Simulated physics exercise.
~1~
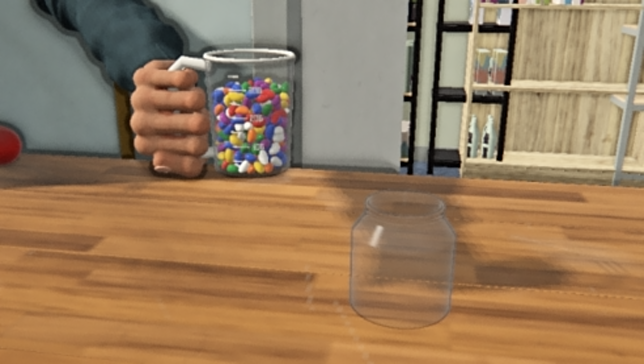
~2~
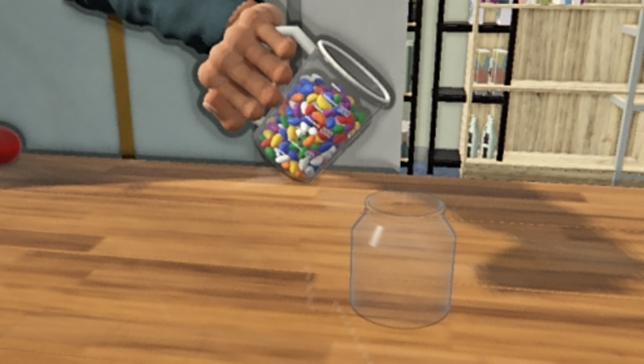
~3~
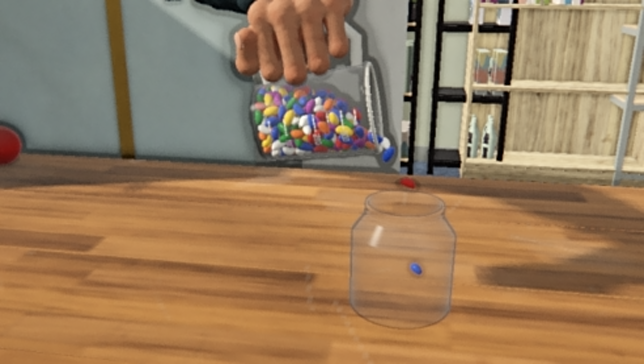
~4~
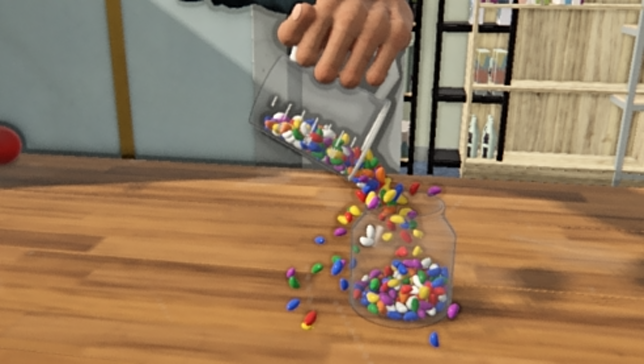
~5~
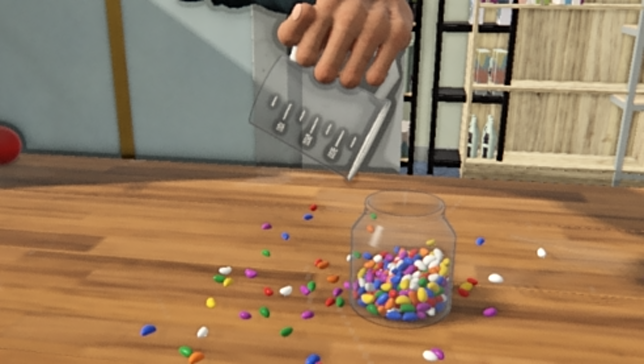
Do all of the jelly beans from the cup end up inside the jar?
No, most of them end up in the jar, but some lie scattered on the table around it, and the cup is left empty.
